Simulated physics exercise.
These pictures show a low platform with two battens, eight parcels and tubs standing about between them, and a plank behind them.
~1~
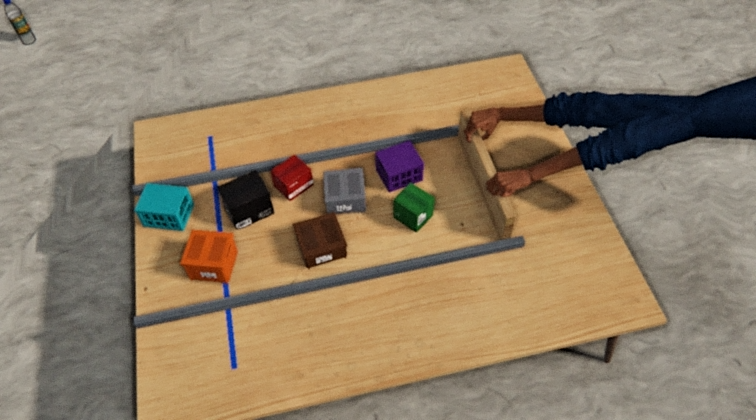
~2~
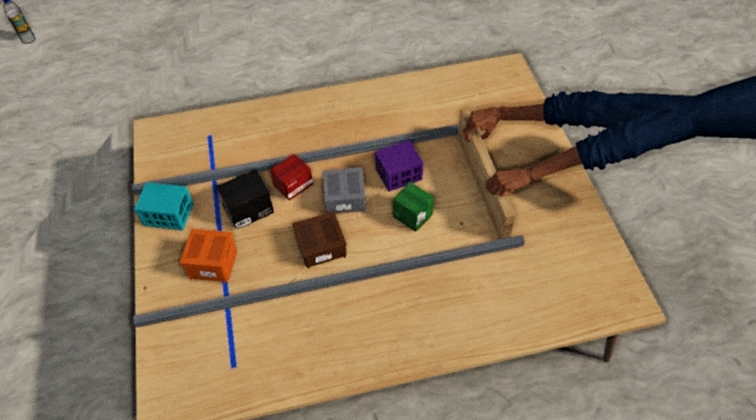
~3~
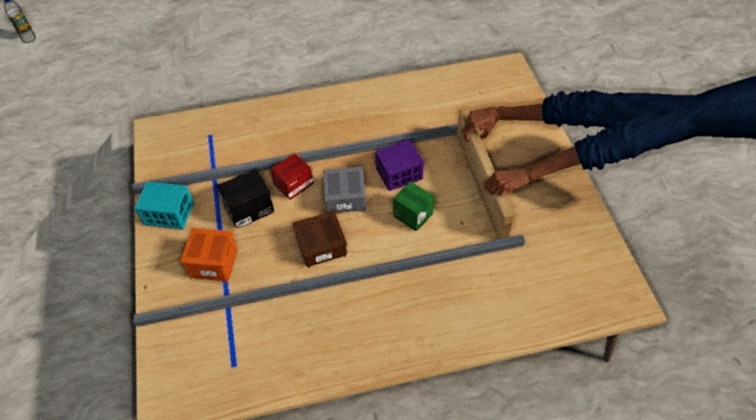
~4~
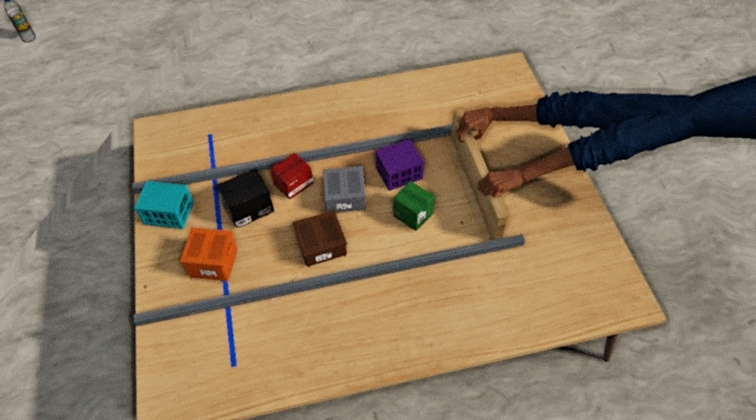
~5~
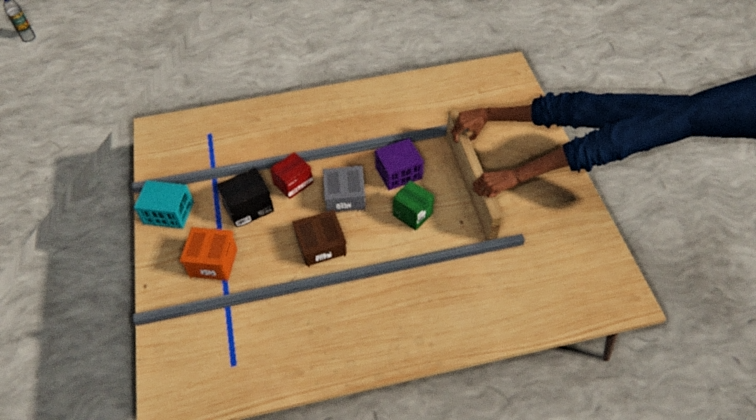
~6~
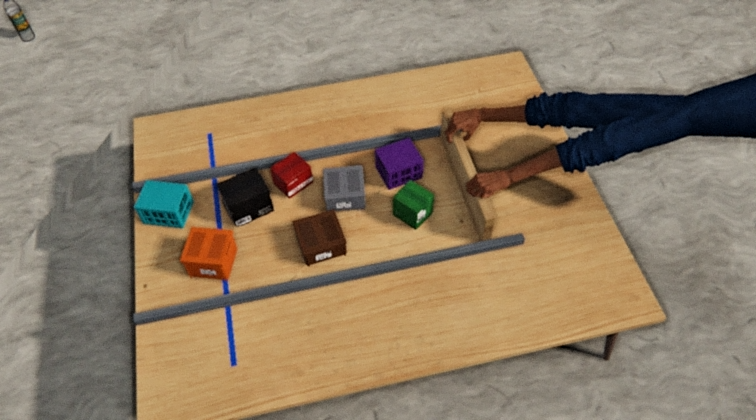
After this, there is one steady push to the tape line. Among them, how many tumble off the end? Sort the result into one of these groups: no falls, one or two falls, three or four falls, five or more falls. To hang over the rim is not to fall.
One or two falls.
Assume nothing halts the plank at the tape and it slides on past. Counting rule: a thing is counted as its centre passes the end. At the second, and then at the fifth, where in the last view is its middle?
Roughly (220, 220) for the earlier crossing, roughly (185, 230) for the later one.
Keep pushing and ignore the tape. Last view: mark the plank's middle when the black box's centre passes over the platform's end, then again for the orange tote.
The middle is at (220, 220) when it's the black box, and at (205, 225) when it's the orange tote.
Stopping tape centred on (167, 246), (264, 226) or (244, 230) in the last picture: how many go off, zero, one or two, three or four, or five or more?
In the order of the places given: Five or more; one to two; one or two.
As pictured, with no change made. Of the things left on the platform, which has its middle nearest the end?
The orange tote ends up foremost.
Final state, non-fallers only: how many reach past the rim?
That would be 1.
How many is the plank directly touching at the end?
The answer is 3.
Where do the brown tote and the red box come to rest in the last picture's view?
Final centres, first then second: (201, 278), (159, 193).
Early on, none off yet; turquoise crate at rest near (165, 204); orange tote at rest near (210, 254); black box at rest near (246, 198).
A while later, none off yet; turquoise crate moving near (162, 204); orange tote at rest near (210, 254); black box travelled about its own width near (203, 203).
Finally, the number that fall off is one or two; lost, black box and turquoise crate.
